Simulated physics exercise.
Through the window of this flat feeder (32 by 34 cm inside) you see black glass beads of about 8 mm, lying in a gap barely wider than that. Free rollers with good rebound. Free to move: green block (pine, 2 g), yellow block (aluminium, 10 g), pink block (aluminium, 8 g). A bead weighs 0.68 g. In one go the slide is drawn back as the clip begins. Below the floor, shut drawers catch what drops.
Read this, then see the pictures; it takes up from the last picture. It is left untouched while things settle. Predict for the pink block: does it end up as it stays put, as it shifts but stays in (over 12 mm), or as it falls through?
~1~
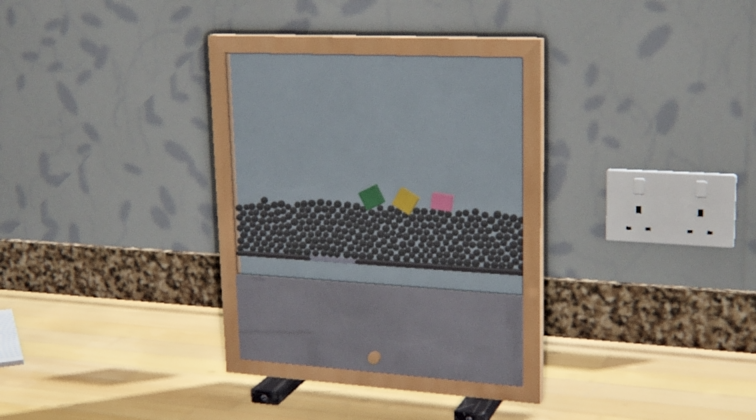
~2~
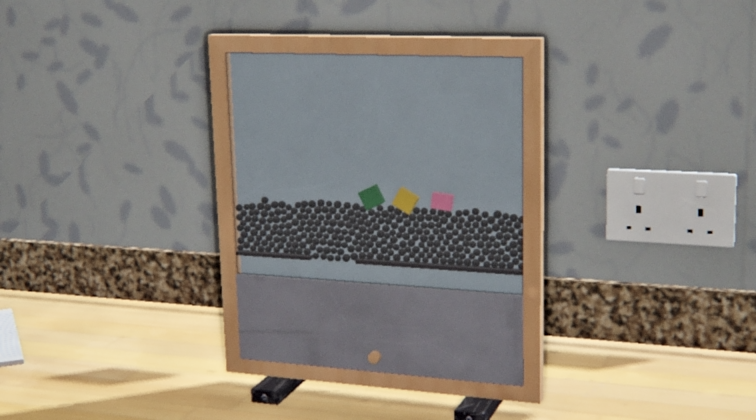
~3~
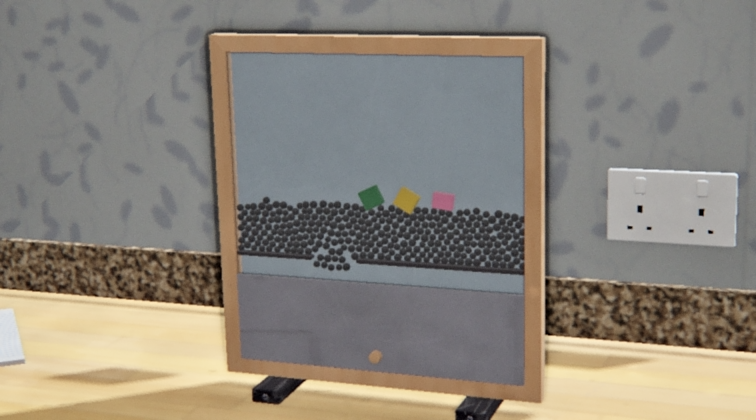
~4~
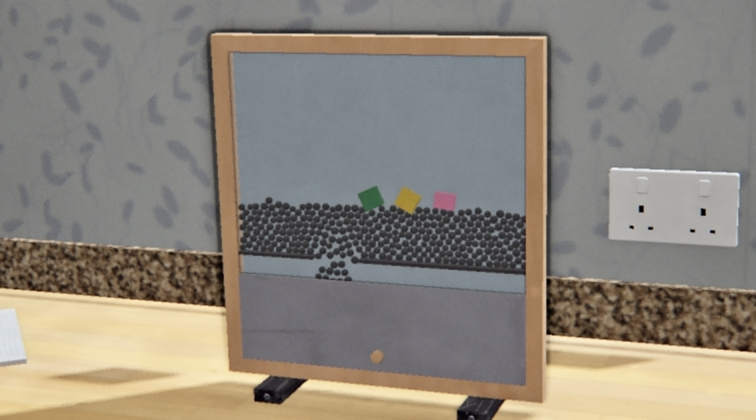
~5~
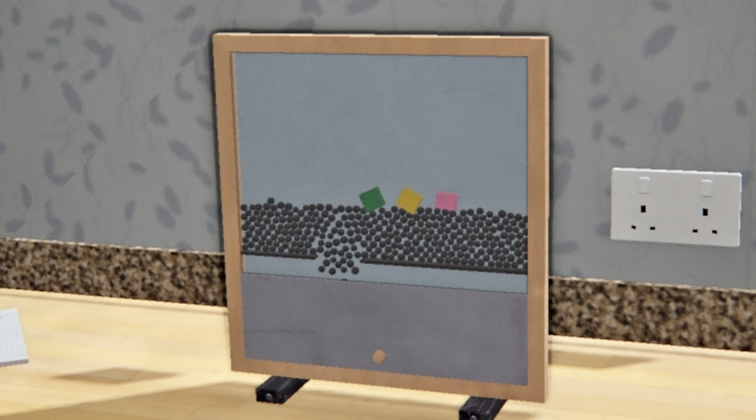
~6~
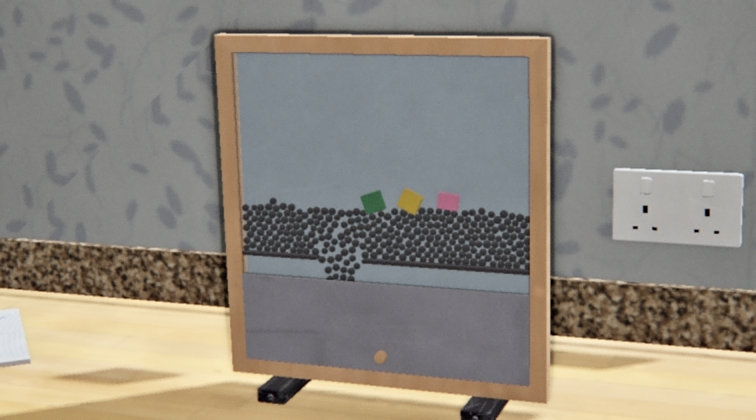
The pink block shifts yet stays inside.
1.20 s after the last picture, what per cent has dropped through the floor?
Near 55 percent.
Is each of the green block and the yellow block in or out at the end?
Result - green: Escaped, yellow: Escaped.
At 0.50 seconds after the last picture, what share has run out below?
I'd say about 40 per cent.
Then, 0.15 s after the last picture, 25 % are out; green block moved 3.5 cm tilted 89°; yellow block moved 1.9 cm tilted 12°; pink block moved 0.6 cm.
Then, 0.50 s after the last picture, 40 % are out; green block below the floor; yellow block below the floor; pink block moved 5.2 cm tilted 42°.
Then, 1.20 s after the last picture, 55 % are out; green block below the floor; yellow block below the floor; pink block moved 7.9 cm tilted 53°.
At rest 3.1 s after the last picture, 60 % are out; green block below the floor; yellow block below the floor; pink block moved 7.9 cm tilted 53°.
